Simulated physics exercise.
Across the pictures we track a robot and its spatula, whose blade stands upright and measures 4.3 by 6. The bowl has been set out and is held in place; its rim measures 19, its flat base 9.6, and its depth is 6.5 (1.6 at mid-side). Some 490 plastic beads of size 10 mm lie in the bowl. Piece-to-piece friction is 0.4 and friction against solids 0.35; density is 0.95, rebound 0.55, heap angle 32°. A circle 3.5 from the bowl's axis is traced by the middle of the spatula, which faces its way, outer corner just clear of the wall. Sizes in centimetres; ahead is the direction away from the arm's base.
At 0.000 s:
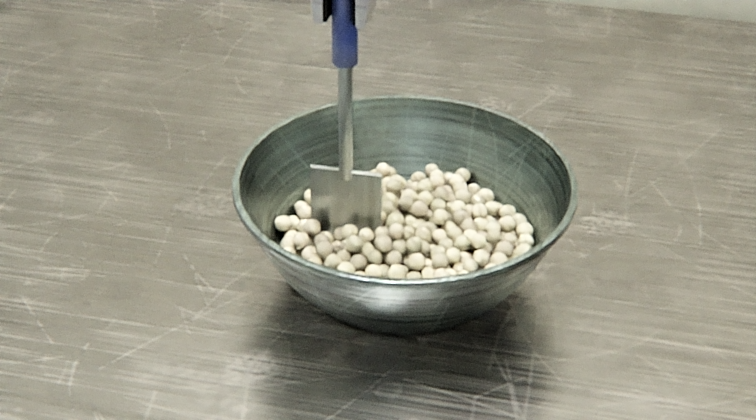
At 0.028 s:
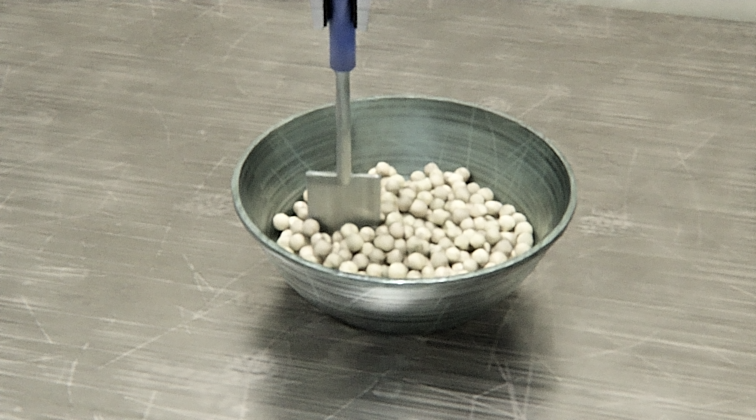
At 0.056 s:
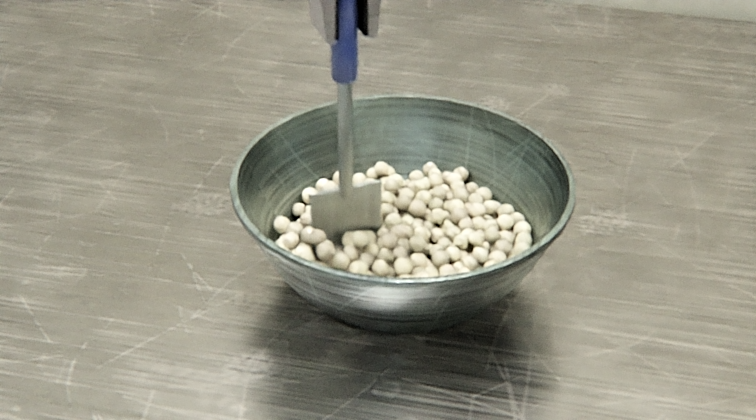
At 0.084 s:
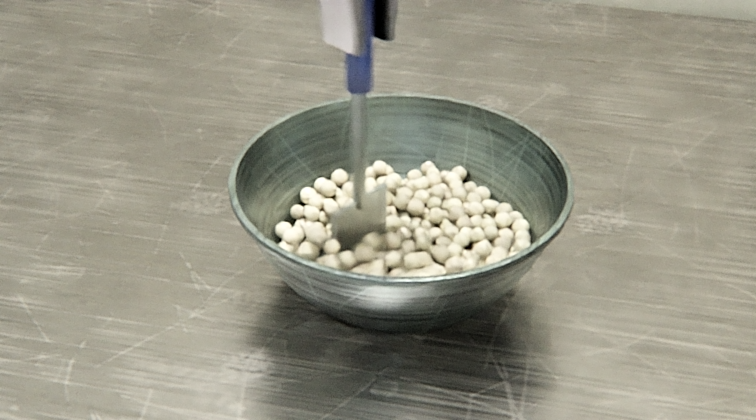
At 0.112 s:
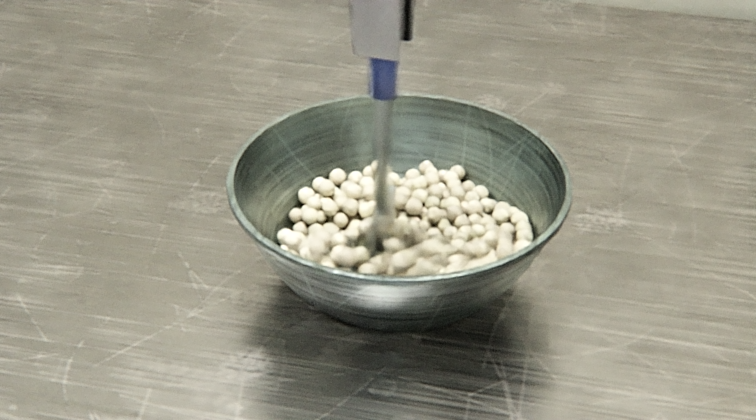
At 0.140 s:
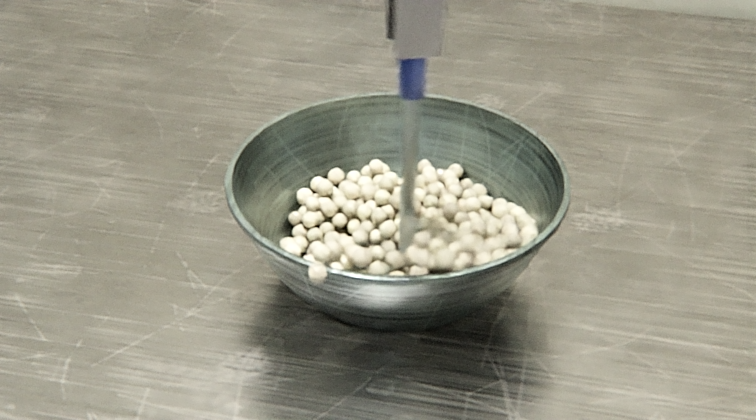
On a scratched grey metal surface, a flat metal spatula on a blue shaft stands at the left of a bowl of cream beads. It barely moves at first, then sweeps toward the near side and rightward, turning edge-on and pushing up beads, and one bead shows at the near-left rim.
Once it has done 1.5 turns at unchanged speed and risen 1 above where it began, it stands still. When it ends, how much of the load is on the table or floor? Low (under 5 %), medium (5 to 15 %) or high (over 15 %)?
Medium - 5 to 15 %.
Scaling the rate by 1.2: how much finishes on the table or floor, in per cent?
Some 25 in a hundred.
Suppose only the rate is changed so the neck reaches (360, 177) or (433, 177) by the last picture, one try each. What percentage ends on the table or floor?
It comes to close to 0 per cent and close to 25 per cent.
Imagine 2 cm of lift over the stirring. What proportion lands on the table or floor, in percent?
About 10 percent.
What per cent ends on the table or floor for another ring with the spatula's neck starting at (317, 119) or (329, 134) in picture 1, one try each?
Close to 20 per cent for the first and close to 25 per cent for the second.
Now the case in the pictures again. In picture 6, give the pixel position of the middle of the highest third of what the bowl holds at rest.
The centre is near pixel (448, 219).
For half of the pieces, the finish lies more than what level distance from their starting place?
I'd put it at roughly 7 centimetres.
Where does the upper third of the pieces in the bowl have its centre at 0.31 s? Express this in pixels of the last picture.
Around (407, 142).
After 0.31 s, 276° round, highest piece 11 above the table; 469 in the bowl, 8 on the table or floor, 11 in flight or on the tool.
After 0.49 s, 79° round, highest piece 8 above the table; 441 in the bowl, 38 on the table or floor, 9 in flight or on the tool.
After 0.78 s, 180° round, highest piece 5 above the table; 436 in the bowl, 52 on the table or floor.
After 1.48 s, 180° round, highest piece 5 above the table; 436 in the bowl, 52 on the table or floor.
In the end, 436 in the bowl, 52 on the table or floor. That is 11 % on the table or floor.
